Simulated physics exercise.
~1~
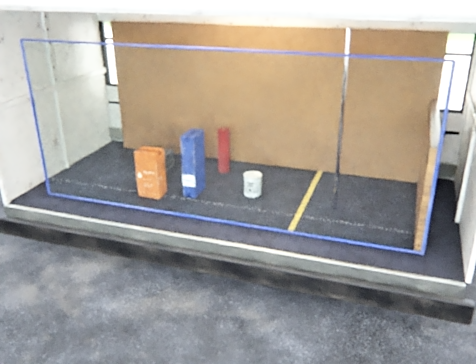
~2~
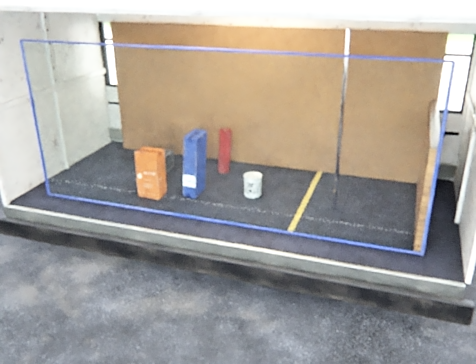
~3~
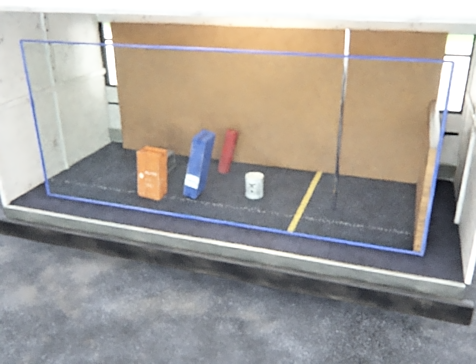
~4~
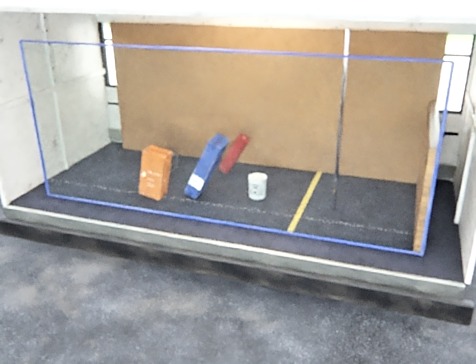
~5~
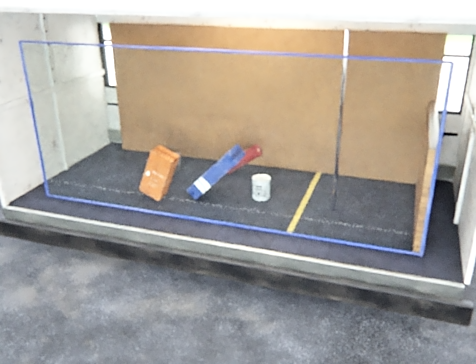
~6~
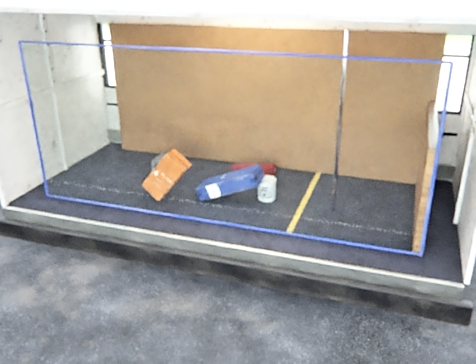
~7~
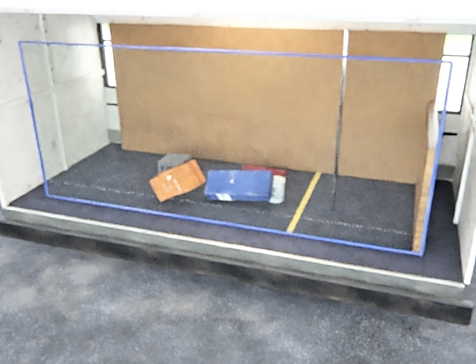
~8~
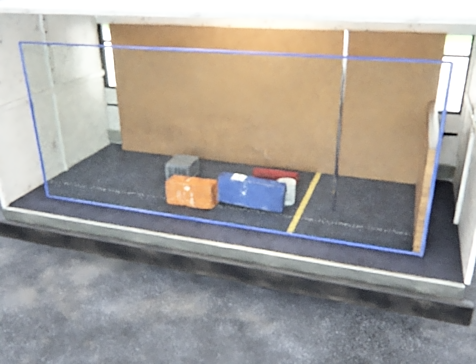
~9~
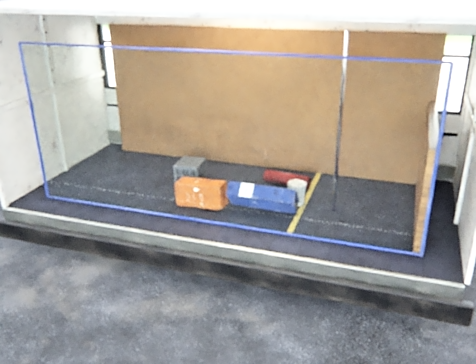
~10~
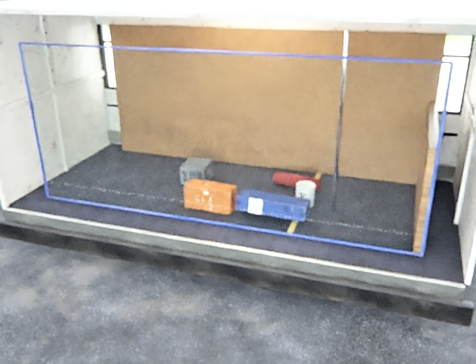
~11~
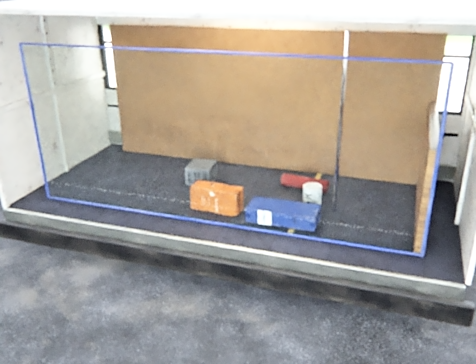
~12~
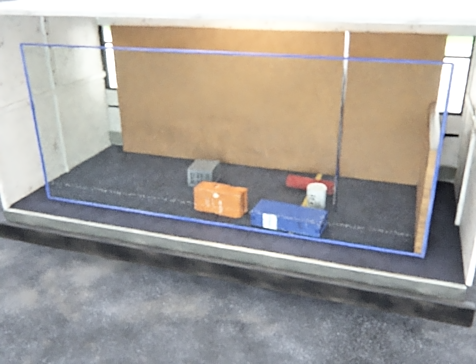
In the video, a blue tall box, a red roll and an orange tall box topple rightward in an open bay and slide right with a white bucket and grey crate. The blue box, roll and bucket end beyond the yellow line, while the orange box and crate stop short.
